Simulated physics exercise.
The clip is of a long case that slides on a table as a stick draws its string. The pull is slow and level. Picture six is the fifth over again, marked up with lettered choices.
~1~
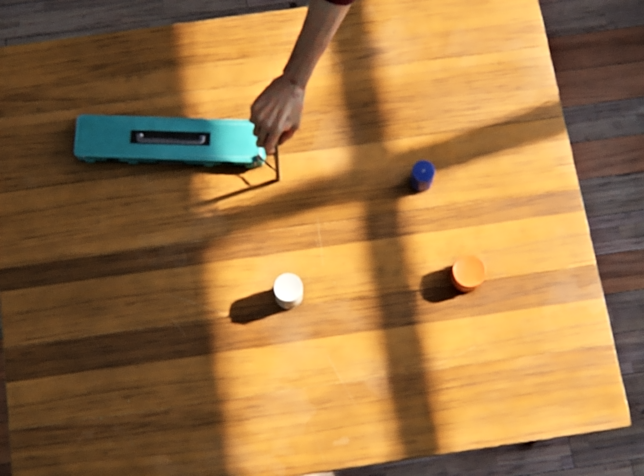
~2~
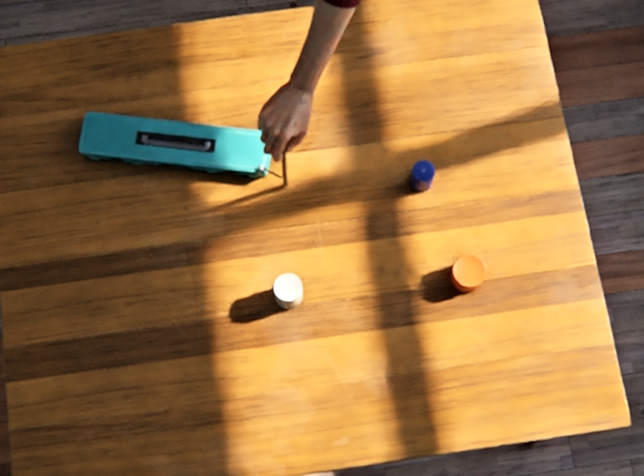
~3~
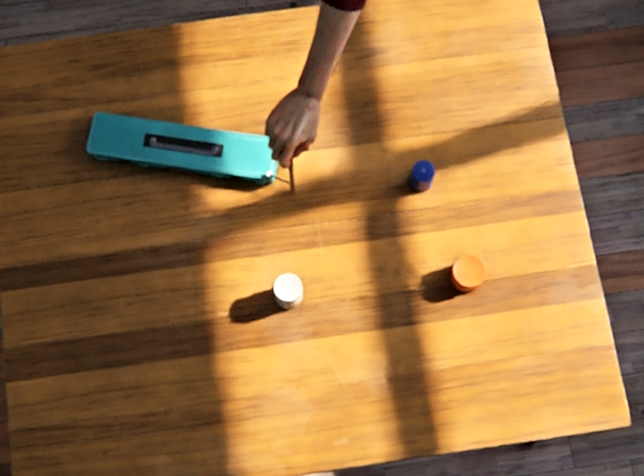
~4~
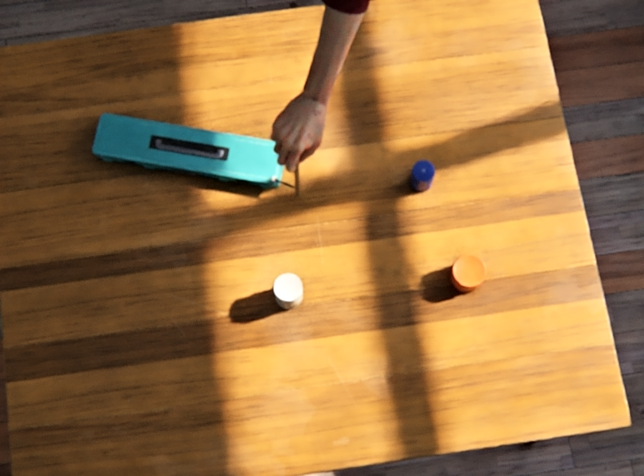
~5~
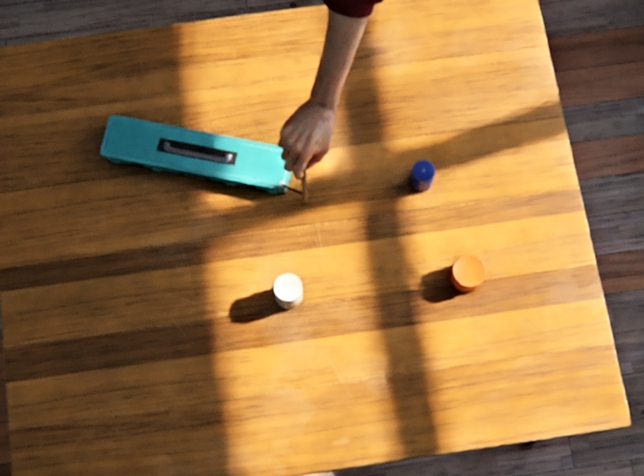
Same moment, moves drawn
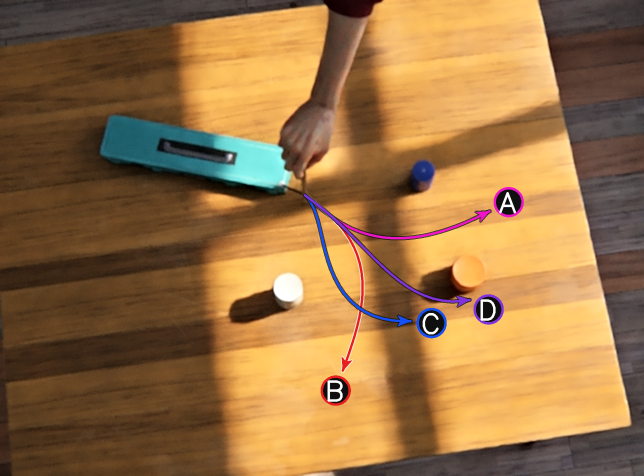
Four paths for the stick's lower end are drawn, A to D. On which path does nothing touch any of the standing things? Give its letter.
Choose path C.
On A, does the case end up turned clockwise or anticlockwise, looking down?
On that path, anticlockwise.
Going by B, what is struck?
The white jar.
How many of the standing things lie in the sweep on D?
In all, one.
On the copy, A from (305, 195) via (394, 238) to (490, 211); B from (305, 195) via (361, 272) to (343, 371); C from (305, 195) via (335, 278) to (411, 321); D from (305, 195) via (379, 263) to (470, 300).
On C. First, foot of the stick (326, 255), middle of the case (236, 181).
Then, foot of the stick (359, 308), middle of the case (276, 224).
Finally, foot of the stick (415, 321), middle of the case (315, 253); nothing has been touched.
By contrast, A meets the blue candle; B meets the white jar; D meets the orange tub.
